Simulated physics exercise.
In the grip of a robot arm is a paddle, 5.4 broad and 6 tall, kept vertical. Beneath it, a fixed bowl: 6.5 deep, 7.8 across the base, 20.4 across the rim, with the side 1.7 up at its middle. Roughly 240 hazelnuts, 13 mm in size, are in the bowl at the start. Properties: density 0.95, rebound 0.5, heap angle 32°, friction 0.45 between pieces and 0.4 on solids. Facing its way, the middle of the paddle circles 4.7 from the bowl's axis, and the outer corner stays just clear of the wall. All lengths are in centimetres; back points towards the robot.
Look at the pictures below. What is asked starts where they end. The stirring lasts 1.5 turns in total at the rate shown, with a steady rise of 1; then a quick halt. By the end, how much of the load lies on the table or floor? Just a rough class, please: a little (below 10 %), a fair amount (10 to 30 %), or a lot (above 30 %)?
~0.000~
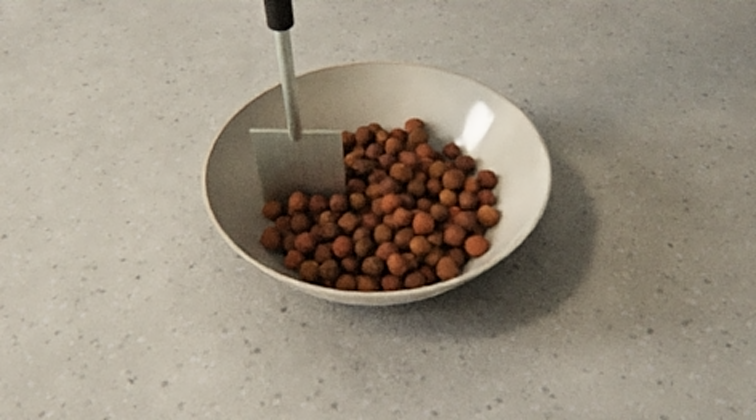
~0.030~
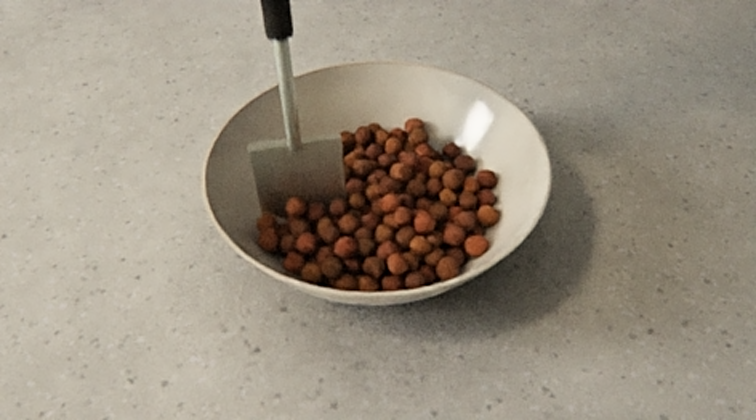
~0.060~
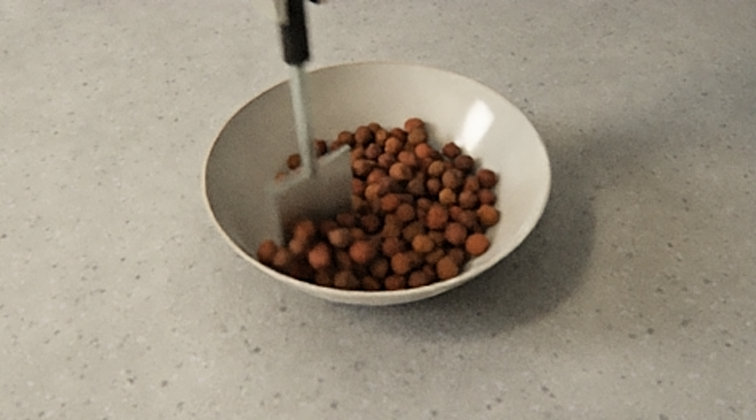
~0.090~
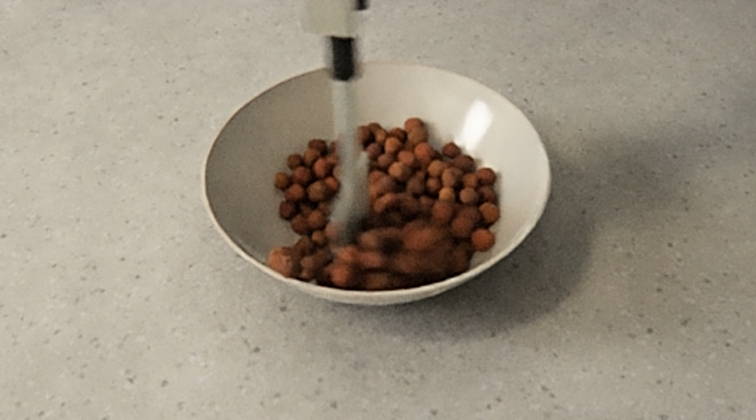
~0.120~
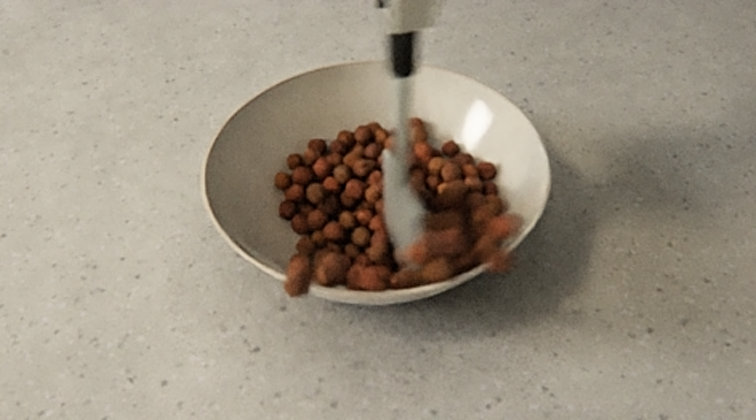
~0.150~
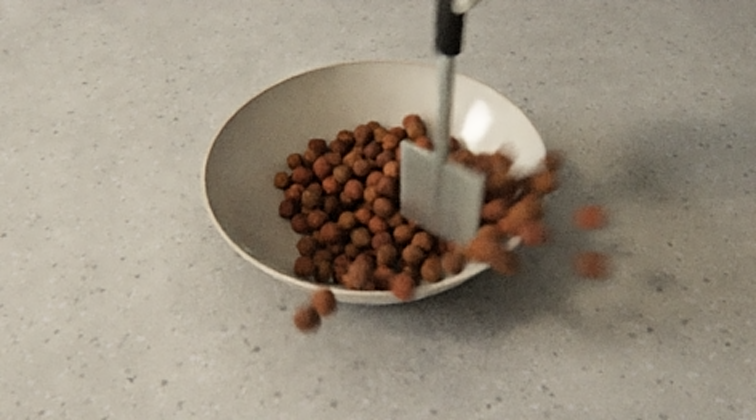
A lot.
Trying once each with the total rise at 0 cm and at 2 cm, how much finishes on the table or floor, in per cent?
About 55 per cent on the first try and 30 per cent on the second.
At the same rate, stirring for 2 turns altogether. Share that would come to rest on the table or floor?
Then some 45 per cent.
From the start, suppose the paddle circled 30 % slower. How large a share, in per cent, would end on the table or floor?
It would come to around 25 percent.
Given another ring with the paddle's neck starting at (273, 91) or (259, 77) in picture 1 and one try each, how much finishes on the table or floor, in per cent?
Roughly 15 % and 0 %.
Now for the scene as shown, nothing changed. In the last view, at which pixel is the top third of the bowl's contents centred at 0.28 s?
I'd put it at around (324, 101).
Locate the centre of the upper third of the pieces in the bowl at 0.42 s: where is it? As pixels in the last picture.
I'd put it close to (361, 258).
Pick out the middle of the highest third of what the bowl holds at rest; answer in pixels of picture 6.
Near (402, 179).
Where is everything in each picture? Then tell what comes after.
The first frame shows the paddle neck at (293, 110), 0° round; upper third of the load around (392, 200), from x 270 to 485, top at y 125; 241 in the bowl.
The second frame shows the paddle neck at (292, 121), 13° round; upper third of the load around (387, 204), from x 265 to 485, top at y 125.
The third frame shows the paddle neck at (308, 146), 45° round; upper third of the load around (385, 214), from x 270 to 485, top at y 125.
The fourth frame shows the paddle neck at (350, 162), 78° round; upper third of the load around (395, 227), from x 280 to 490, top at y 125.
The fifth frame shows the paddle neck at (402, 159), 112° round; upper third of the load around (431, 220), from x 285 to 505, top at y 125; 238 in the bowl, 3 in flight or on the tool.
The sixth frame shows the paddle neck at (443, 138), 145° round; upper third of the load around (469, 189), from x 285 to 590, top at y 125; 232 in the bowl, 9 in flight or on the tool.
After 0.28 s, 294° round, highest piece 12 above the table; 193 in the bowl, 9 on the table or floor, 39 in flight or on the tool.
After 0.42 s, 83° round, highest piece 12 above the table; 156 in the bowl, 47 on the table or floor, 38 in flight or on the tool.
After 0.68 s, 180° round, highest piece 5 above the table; 142 in the bowl, 99 on the table or floor.
After 1.38 s, 180° round, highest piece 5 above the table; 142 in the bowl, 99 on the table or floor.
In the end, 142 in the bowl, 99 on the table or floor. That is 41 % on the table or floor.
